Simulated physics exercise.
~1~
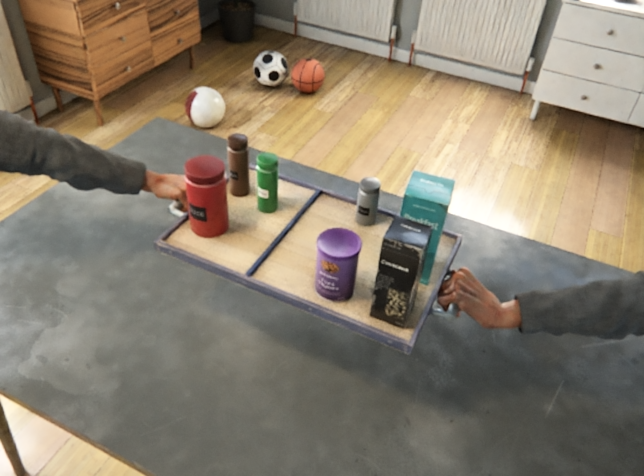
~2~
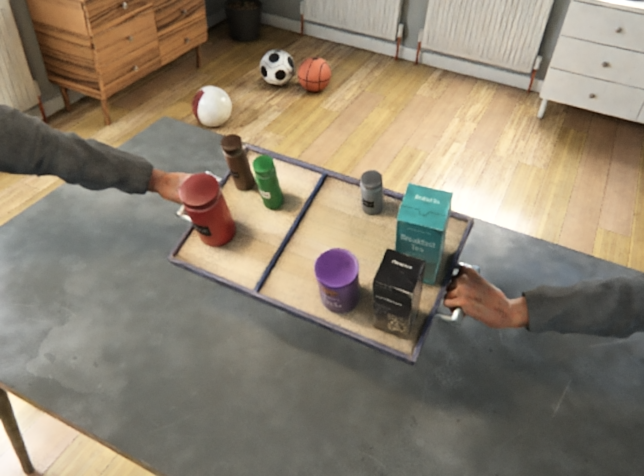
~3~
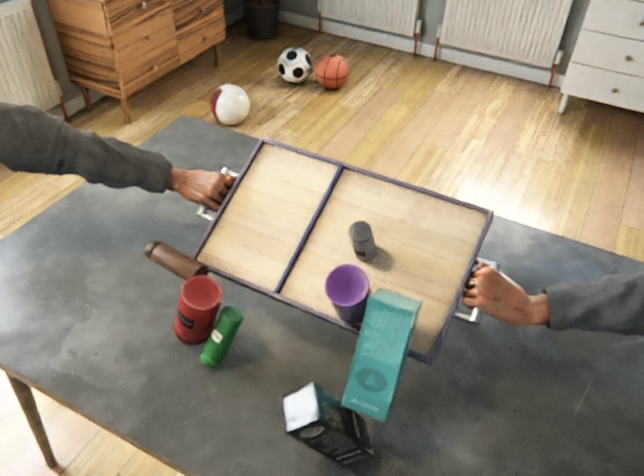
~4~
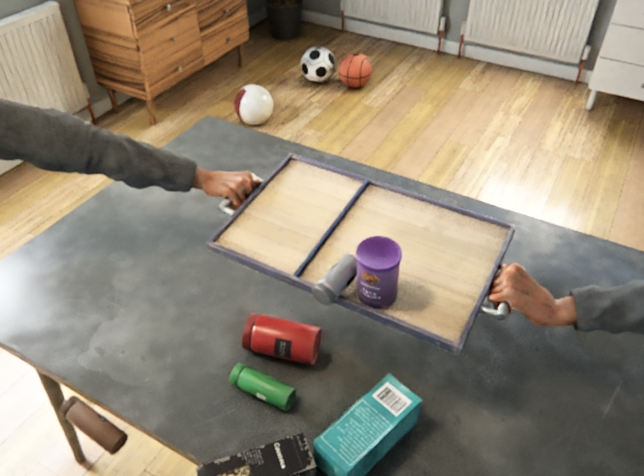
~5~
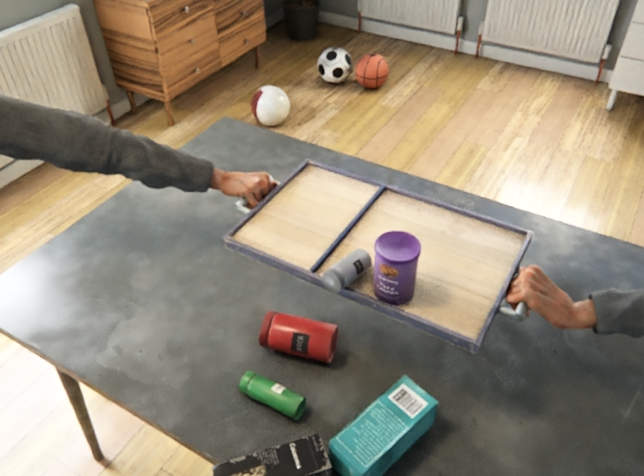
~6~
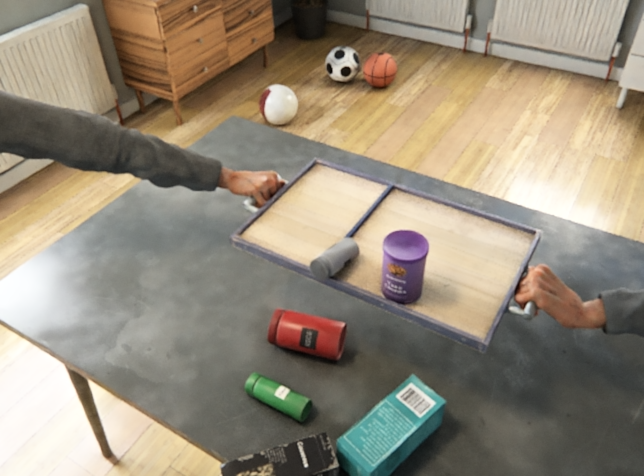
At first, two hands hold a divided serving tray above a dark table, with seven containers standing on it. The hands tip the tray steeply toward the viewer, and the containers begin to lean. The red jar, green shaker, brown shaker, turquoise carton and black carton tumble over the near edge, while the purple tin and grey shaker stay aboard. As the tray levels, the grey shaker topples beside the tin, and the brown shaker drops past the table's edge. Finally, the purple tin stands upright near the fallen grey shaker, with the jar, green shaker and cartons lying on the table.
